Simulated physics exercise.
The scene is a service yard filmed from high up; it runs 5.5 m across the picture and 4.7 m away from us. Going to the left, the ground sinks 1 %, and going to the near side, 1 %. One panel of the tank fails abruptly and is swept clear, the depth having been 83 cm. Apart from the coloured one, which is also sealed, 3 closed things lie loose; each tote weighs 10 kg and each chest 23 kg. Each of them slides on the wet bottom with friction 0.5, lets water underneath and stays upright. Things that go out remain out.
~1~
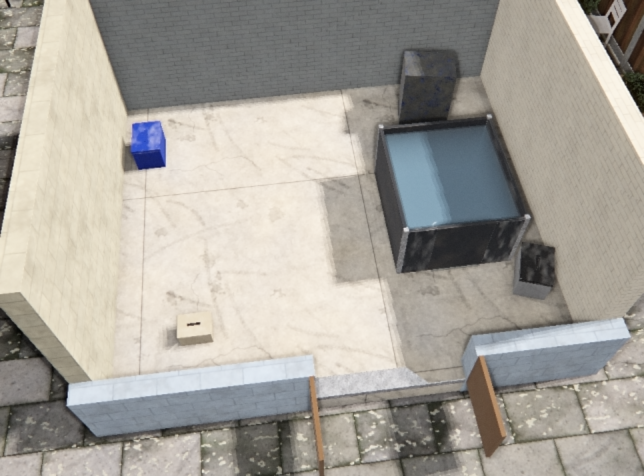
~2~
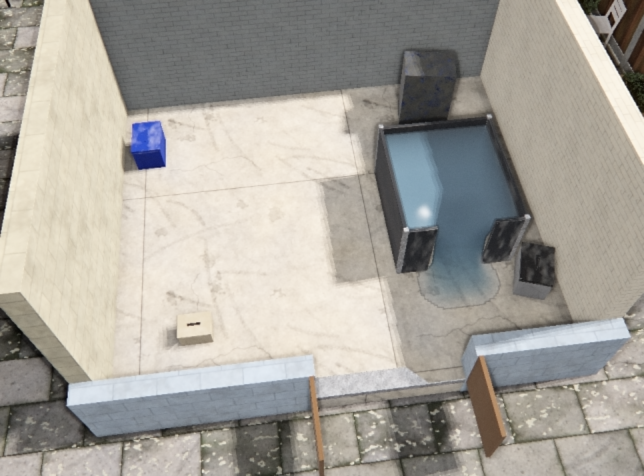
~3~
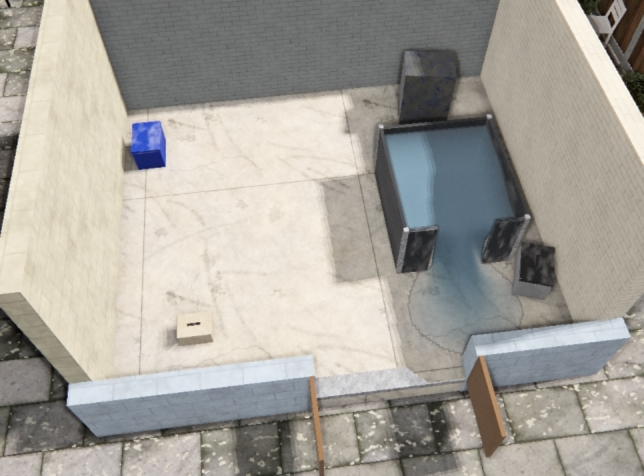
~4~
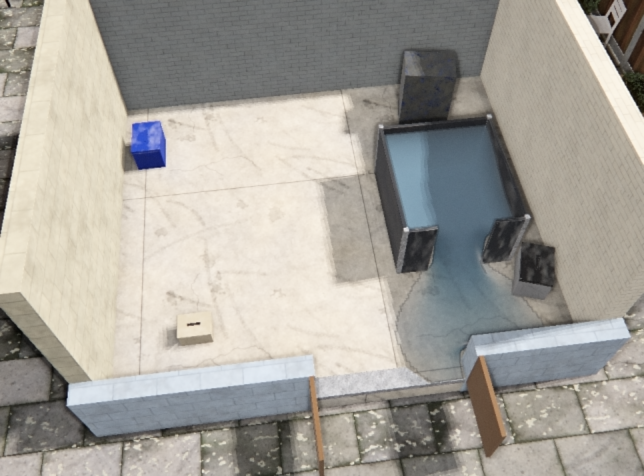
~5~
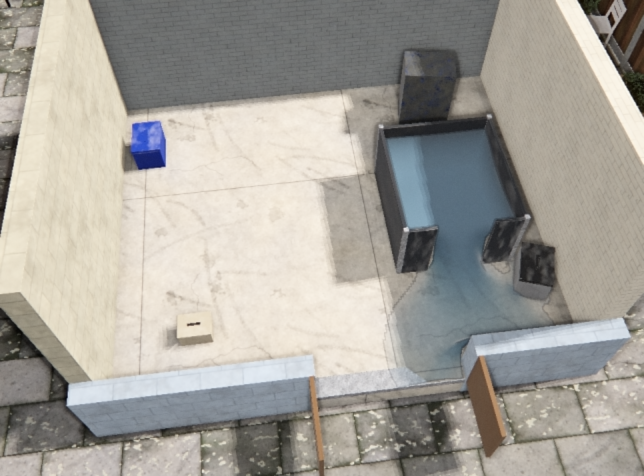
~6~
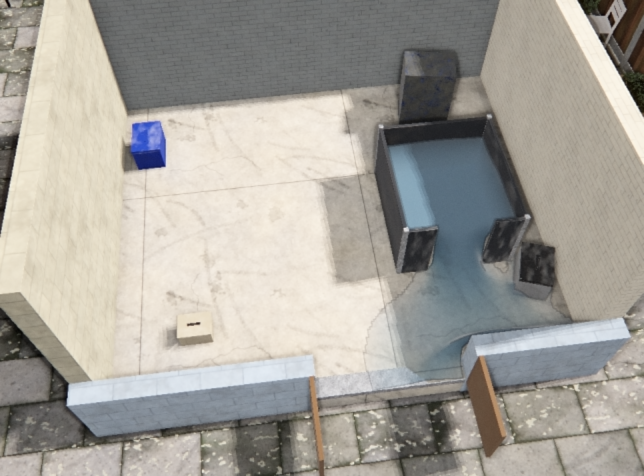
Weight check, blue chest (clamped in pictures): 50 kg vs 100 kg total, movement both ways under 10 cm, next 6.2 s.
I'd wager even the lighter one passes.
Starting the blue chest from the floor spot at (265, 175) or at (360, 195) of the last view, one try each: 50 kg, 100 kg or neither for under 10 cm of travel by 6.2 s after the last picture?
Respectively, first option suffices; first option suffices.
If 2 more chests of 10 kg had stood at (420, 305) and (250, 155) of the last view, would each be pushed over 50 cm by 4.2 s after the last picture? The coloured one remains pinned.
Results, in sequence: Exceeded / not exceeded.
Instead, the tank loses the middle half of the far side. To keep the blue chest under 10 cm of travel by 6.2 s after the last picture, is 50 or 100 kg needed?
Then I'd expect only the heavy mass to do.
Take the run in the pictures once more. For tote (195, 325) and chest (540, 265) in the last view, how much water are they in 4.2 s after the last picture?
Depths: Near 3 cm, then near 12 cm.
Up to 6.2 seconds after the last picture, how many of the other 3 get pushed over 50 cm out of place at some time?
The count comes to 1.
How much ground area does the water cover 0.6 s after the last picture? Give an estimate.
Roughly 6.5 m2 of it is wet.
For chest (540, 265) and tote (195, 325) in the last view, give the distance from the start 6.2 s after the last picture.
Displacement: 50 cm, then 0 cm.
Then, 0.6 s after the last picture the blue chest would be 0 cm from its start with 50 kg and 0 cm from its start with 100 kg; 0 cm of water round it then.
Then, 2.3 s after the last picture the blue chest would be 0 cm from its start with 50 kg and 0 cm from its start with 100 kg; 0 cm of water round it then.
Then, 4.2 s after the last picture the blue chest would be 0 cm from its start with 50 kg and 0 cm from its start with 100 kg; 0 cm of water round it then.
Then, 6.2 s after the last picture the blue chest would be 0 cm from its start with 50 kg and 0 cm from its start with 100 kg; 4 cm of water round it then.
